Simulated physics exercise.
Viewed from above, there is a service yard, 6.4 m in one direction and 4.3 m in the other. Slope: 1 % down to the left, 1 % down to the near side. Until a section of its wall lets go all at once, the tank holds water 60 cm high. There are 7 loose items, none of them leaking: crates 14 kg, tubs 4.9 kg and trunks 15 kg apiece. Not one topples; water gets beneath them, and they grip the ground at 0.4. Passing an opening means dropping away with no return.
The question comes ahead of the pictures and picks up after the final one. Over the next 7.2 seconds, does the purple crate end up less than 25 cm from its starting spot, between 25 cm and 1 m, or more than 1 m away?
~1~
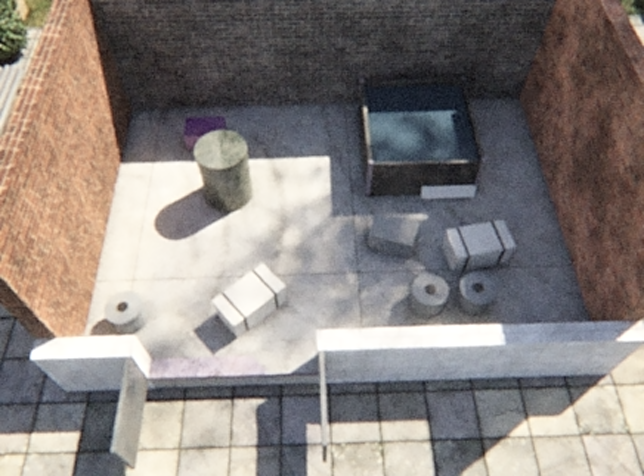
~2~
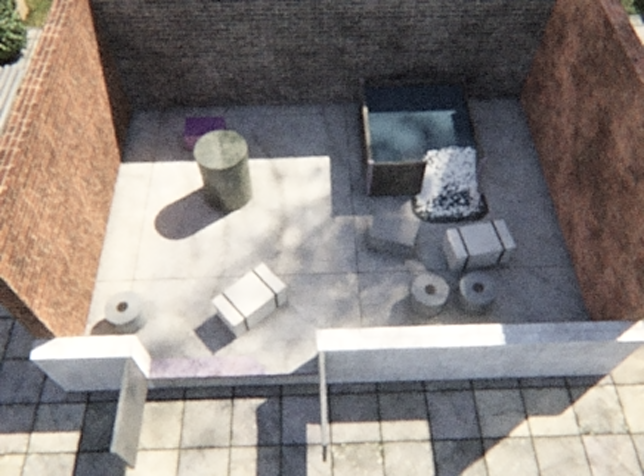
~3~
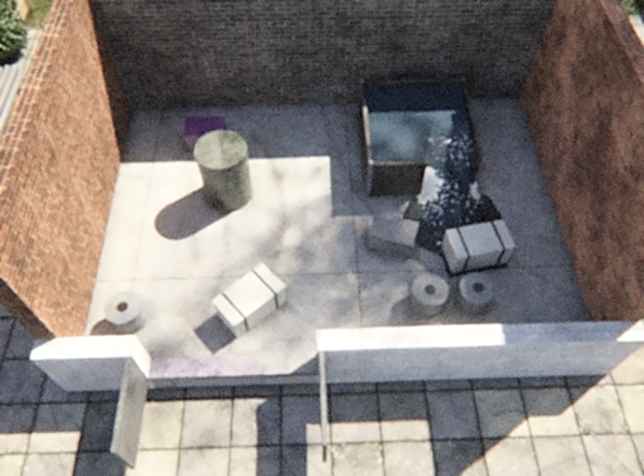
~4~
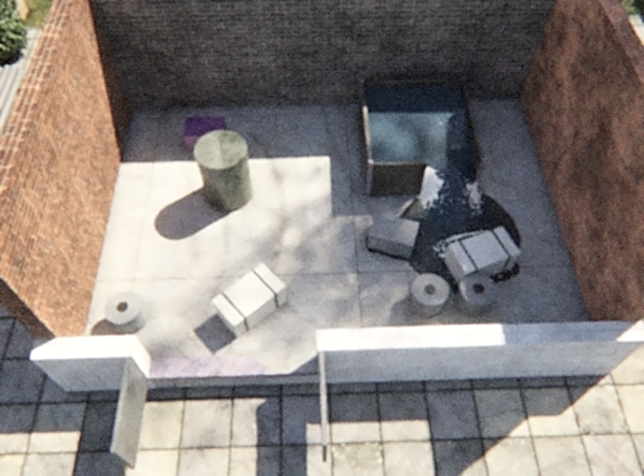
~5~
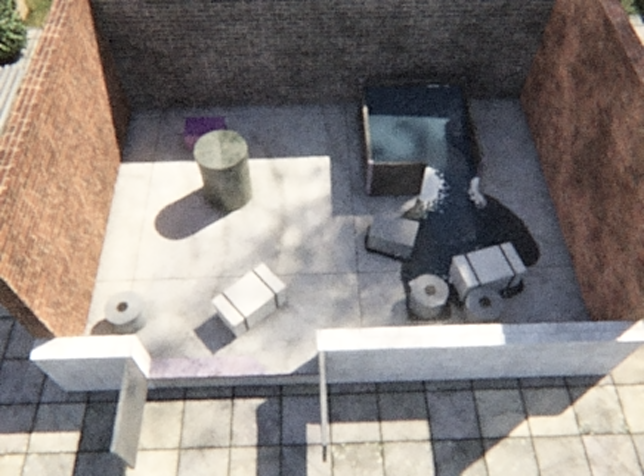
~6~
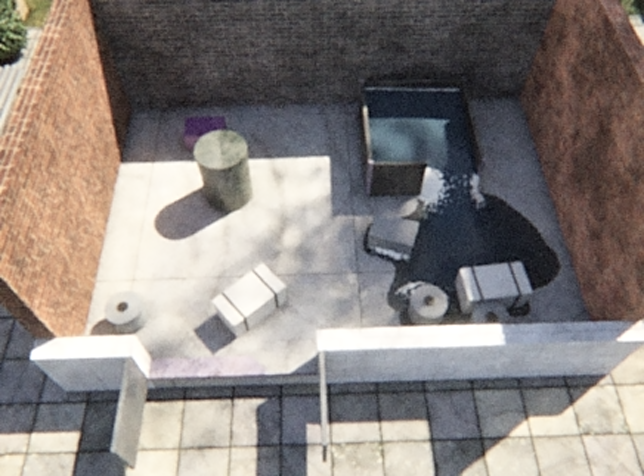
Less than 25 cm.
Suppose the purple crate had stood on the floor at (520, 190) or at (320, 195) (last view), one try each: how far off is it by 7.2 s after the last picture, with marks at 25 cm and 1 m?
At the first spot it winds up far off; at the second it keeps its position.
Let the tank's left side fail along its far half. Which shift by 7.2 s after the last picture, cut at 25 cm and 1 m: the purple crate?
Had it gone that way, the purple crate would be borne far.
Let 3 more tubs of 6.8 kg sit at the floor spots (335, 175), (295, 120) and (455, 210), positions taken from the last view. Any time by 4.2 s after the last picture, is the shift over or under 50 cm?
Within it, within it, beyond it.
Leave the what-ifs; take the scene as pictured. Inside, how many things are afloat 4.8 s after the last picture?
By my count, 2.
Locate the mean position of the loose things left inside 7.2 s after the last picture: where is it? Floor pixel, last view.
Mean floor pixel: About (200, 211).
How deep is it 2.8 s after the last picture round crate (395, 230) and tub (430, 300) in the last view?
Close to 2 and 2 centimetres.
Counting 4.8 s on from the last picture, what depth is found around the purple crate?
0 cm or so.
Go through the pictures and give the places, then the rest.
The purple crate at (204, 126) rests on the ground; water covers 2.5 m2; 0 of 7 have shifted, in the first frame.
The purple crate at (204, 126), on the bottom; 3.0 m2 under water; 0 of 7 have shifted, in the second frame.
The purple crate at (204, 126) rests on the ground; 3.6 m2 under water; 0 of 7 have shifted, in the third frame.
The purple crate at (204, 126), on the bottom; 4.1 m2 under water; 1 of 7 have shifted, in the fourth frame.
The purple crate at (204, 126) rests on the ground; 5.0 m2 under water; 2 of 7 have shifted, in the fifth frame.
The purple crate at (204, 126), on the bottom; 6.1 m2 under water; 3 of 7 have shifted, in the sixth frame.
Then, 0.9 s after the last picture the purple crate is near (204, 126), 0.0 m from its start, aground; 0 of 7 are out; 3 afloat.
Then, 2.8 s after the last picture the purple crate is near (204, 126), 0.0 m from its start, aground; 0 of 7 are out; 2 afloat.
Then, 4.8 s after the last picture the purple crate is near (204, 126), 0.0 m from its start, aground; 0 of 7 are out; 2 afloat.
Then, 7.2 s after the last picture the purple crate is near (205, 126), 0.0 m from its start, aground; 0 of 7 are out; 4 afloat.
